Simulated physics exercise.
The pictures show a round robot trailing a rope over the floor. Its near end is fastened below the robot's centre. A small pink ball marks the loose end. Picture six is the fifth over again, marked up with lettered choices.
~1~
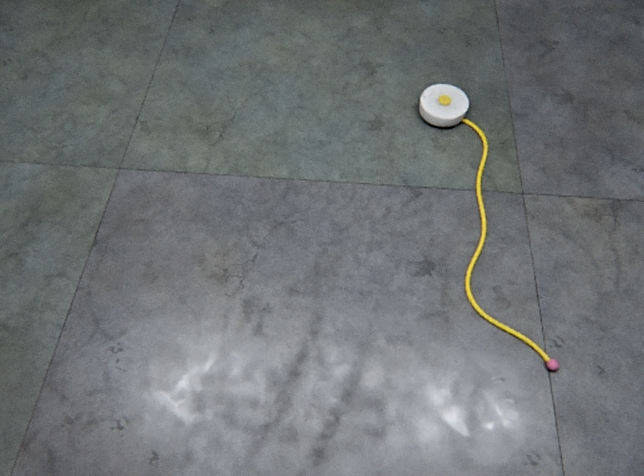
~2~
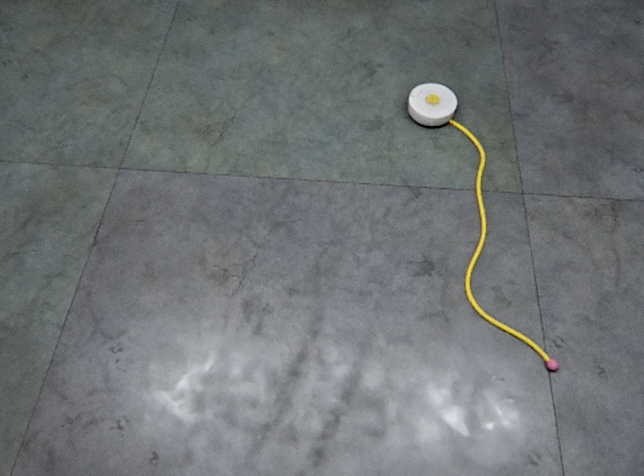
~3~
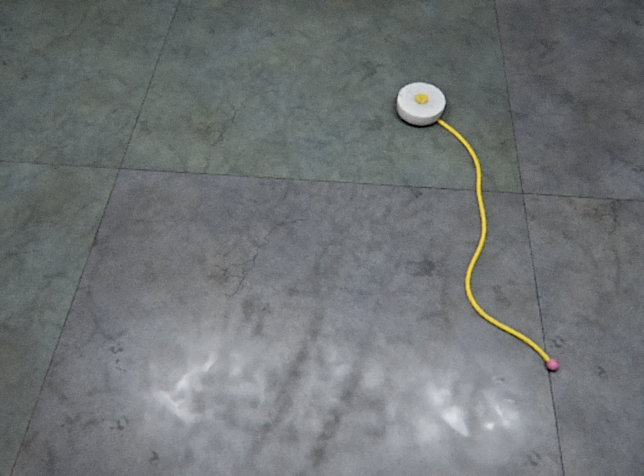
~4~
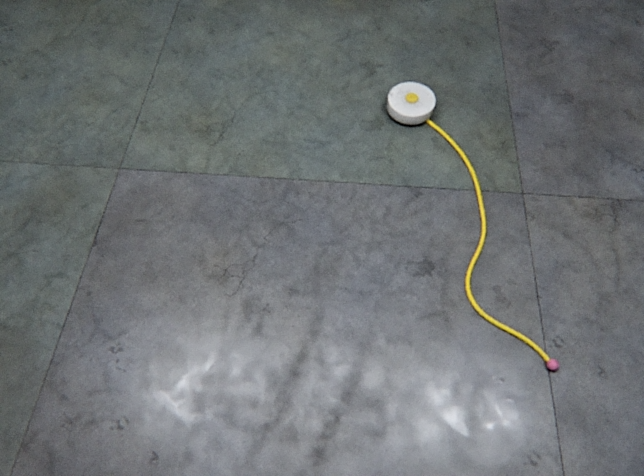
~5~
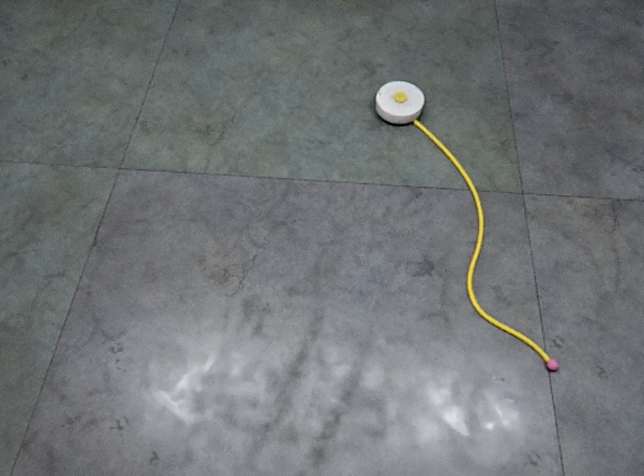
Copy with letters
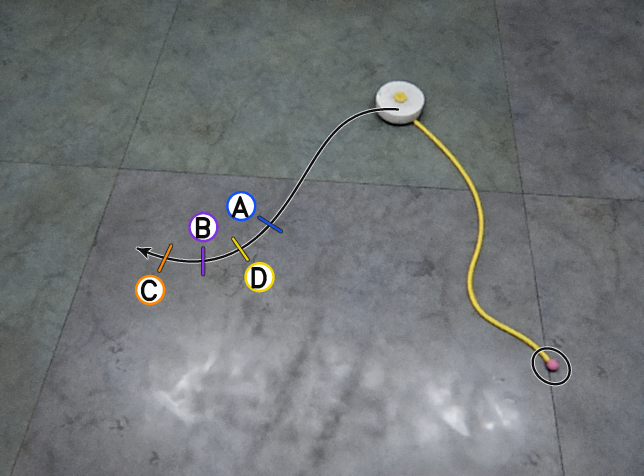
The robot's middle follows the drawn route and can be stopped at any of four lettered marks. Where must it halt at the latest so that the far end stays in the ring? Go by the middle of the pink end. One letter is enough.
It can go as far as B.
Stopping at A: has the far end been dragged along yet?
No.
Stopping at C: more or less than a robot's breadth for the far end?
Less.
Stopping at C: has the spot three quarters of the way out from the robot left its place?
Yes.
On the marked copy, A at (270, 224); B at (203, 261); C at (165, 258); D at (240, 249); the ring at (551, 366); the route from (398, 109) via (291, 196) to (138, 248).
Taking B. A third of the way, robot (325, 138), middle of the rope (461, 215), free end (552, 364).
Two thirds of the way, robot (277, 210), middle of the rope (445, 220), free end (552, 364).
When it is over, robot (201, 257), middle of the rope (386, 257), free end (548, 359); the free end is still in its ring.
As for the rest, A is safe but short; C drags the free end to (526, 339); D is safe but short.
